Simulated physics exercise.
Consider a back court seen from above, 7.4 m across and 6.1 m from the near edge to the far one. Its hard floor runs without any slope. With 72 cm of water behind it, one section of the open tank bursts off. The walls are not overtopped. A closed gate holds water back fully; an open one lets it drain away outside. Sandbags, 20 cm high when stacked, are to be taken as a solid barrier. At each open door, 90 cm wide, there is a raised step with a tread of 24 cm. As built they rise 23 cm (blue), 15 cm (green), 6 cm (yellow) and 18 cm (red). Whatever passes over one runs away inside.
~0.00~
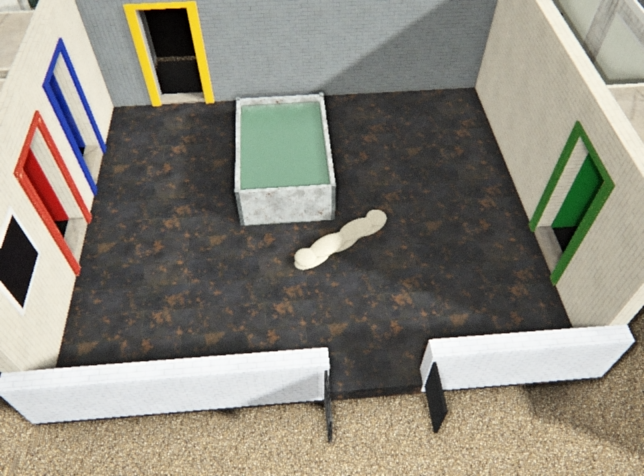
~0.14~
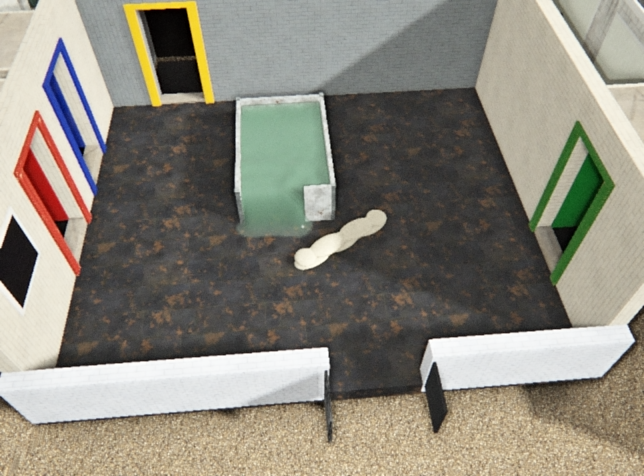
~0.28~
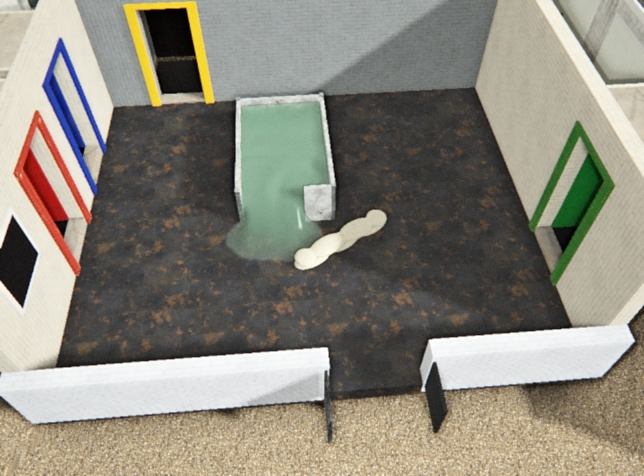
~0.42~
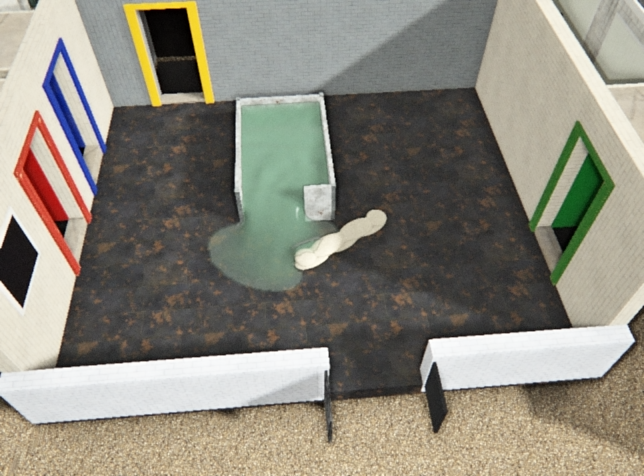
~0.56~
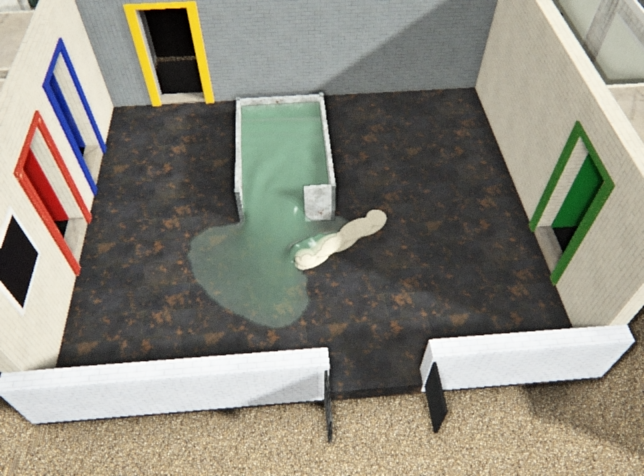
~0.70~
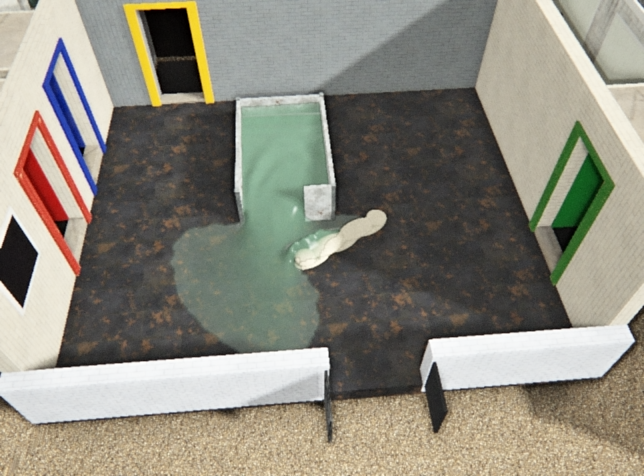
Green-tinted water sits still in a pale open tank on a dark floor until part of the tank's front wall disappears. It pours through the gap, reaches a cream twisted object, then spreads forward and left in a widening pool that extends to the low white front wall.
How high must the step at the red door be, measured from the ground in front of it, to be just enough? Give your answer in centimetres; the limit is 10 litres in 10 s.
About 5.5 cm.
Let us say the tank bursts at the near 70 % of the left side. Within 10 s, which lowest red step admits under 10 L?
It needs to be about 30 cm high.
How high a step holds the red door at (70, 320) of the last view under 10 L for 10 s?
19 cm.
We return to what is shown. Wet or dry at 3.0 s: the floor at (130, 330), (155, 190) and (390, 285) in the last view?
Status: Submerged / clear / submerged.
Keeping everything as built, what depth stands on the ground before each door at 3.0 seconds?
Blue door 0 cm, green door 0 cm, yellow door 0 cm, red door 4 cm.
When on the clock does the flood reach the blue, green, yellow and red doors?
So blue sees it at 3.8 s, green at 4.5 s, yellow at 5.0 s and red at 3.0 s.
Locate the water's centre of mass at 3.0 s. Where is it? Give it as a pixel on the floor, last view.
The water is centred around (247, 259) in the last picture's pixels.
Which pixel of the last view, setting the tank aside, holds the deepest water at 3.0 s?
Look close to (50, 397).
After 1.4 s water covers 25 % of the floor, deepest (36 cm) near (272, 227); it has not reached the red door.
After 3.0 s water covers 35 % of the floor, deepest (35 cm) near (50, 397); it has not reached the red door.
After 10.0 s water covers 95 % of the floor, deepest (9 cm) near (105, 149); 5 cm at the red door, 0 litres in over its 18 cm step.
At the red door as built, the water arrived by 3.1 s and peaked near 9 cm at 3.4 s.
Run again over the same 10 s with other heights there, 17 litres in over 4.5 cm, 3 litres over 6.5 cm. The limit of 10 litres is kept from about 5.5 cm up.
